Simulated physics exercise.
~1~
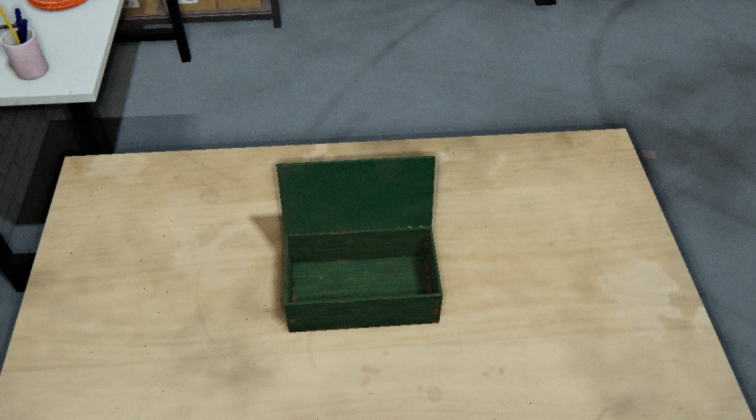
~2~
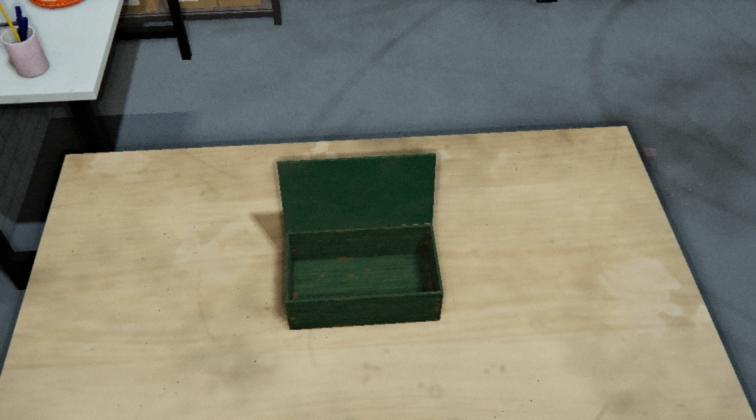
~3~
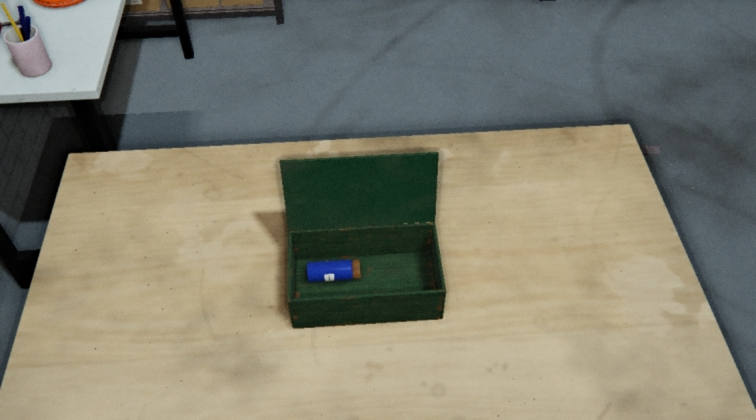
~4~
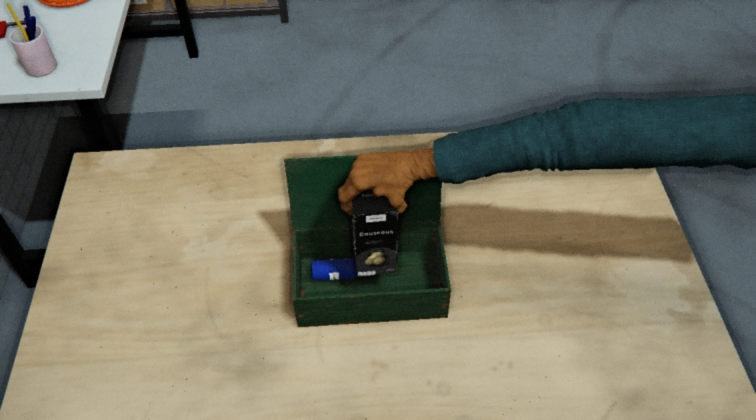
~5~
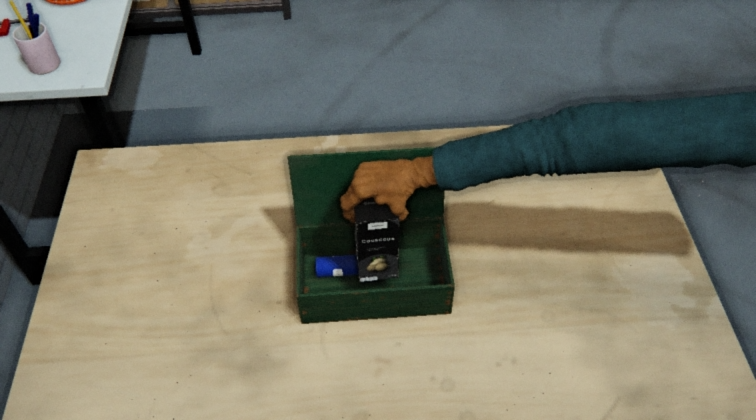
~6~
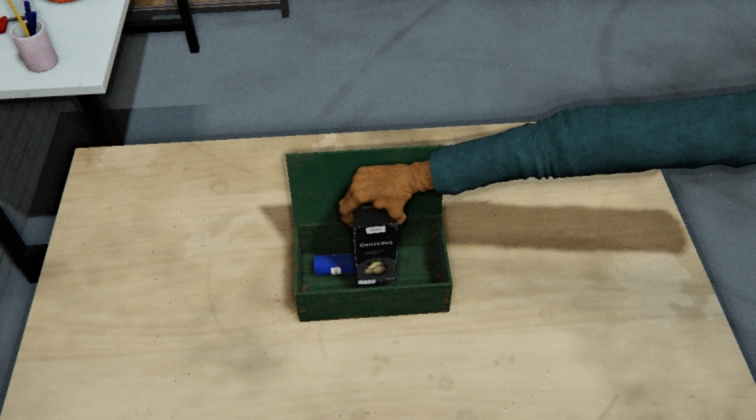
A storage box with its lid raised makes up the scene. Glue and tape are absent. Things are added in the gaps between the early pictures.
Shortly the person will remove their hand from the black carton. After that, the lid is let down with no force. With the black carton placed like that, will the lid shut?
My guess is the lid ends up unseated.
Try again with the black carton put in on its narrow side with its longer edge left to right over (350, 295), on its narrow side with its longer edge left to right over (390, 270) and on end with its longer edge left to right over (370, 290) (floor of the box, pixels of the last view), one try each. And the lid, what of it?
First try: It sits on the rim; second try: It sits on the rim; third try: It stays ajar.
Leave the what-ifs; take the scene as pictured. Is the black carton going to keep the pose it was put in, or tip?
Simply put, it gets tilted.
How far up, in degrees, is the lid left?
I'd say roughly 25 degrees above the rim.
Then, 0.50 s on from there, black carton turned 52° from how it was put near (385, 263); blue shaker shifted about its own width.
Then, 1.40 s on from there, lid 72° above the rim; black carton turned 53° from how it was put near (385, 263); blue shaker shifted about its own width.
Then, 1.80 s on from there, lid 39° above the rim; black carton turned 53° from how it was put near (386, 263); blue shaker shifted about its own width.
Then, 3.30 s on from there, lid 26° above the rim; black carton turned 53° from how it was put near (386, 263); blue shaker shifted about its own width.
In the end, lid 26° above the rim; toppled in the box, black carton; blue shaker unmoved. At the end, from the last picture's camera, black carton near (386, 263).
